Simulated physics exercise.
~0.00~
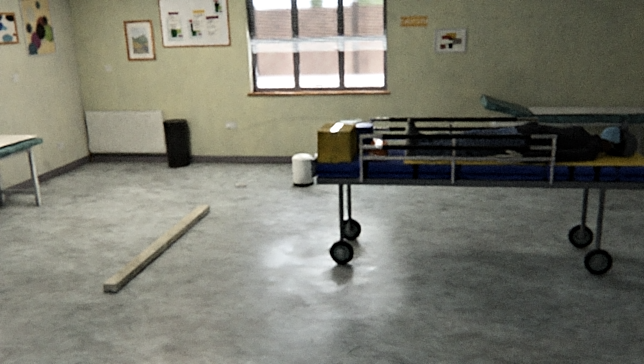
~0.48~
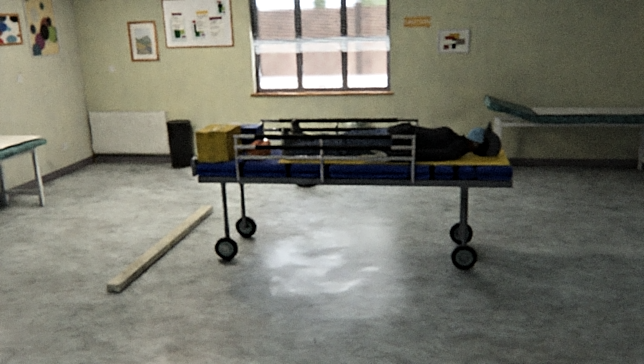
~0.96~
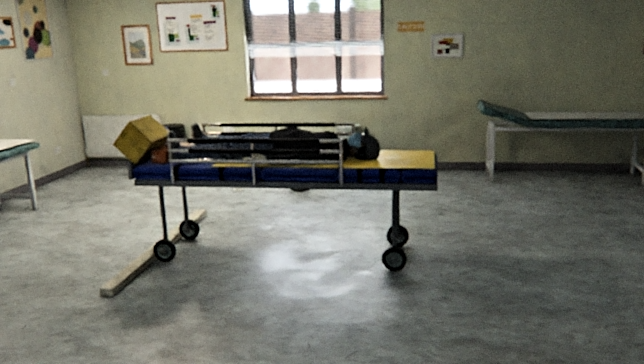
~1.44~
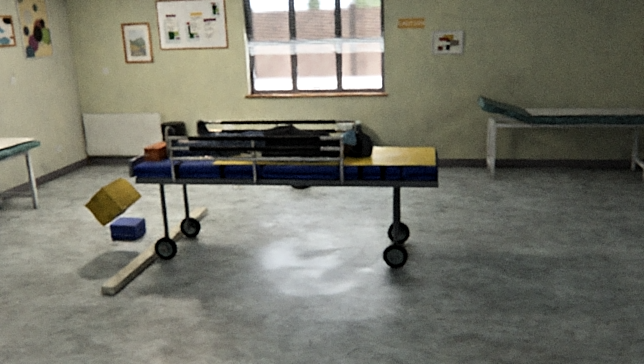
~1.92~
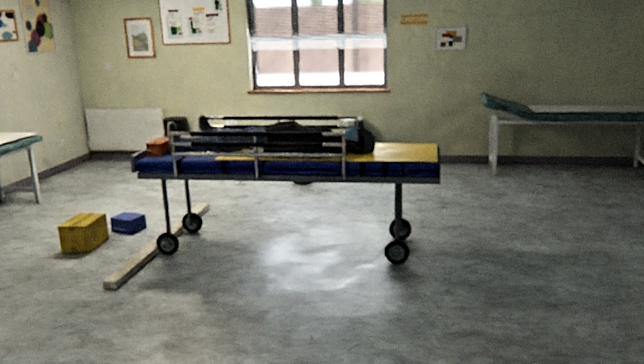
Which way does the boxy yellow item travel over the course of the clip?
It moves to the left, first riding along on the trolley and then tumbling off its left end to the floor.
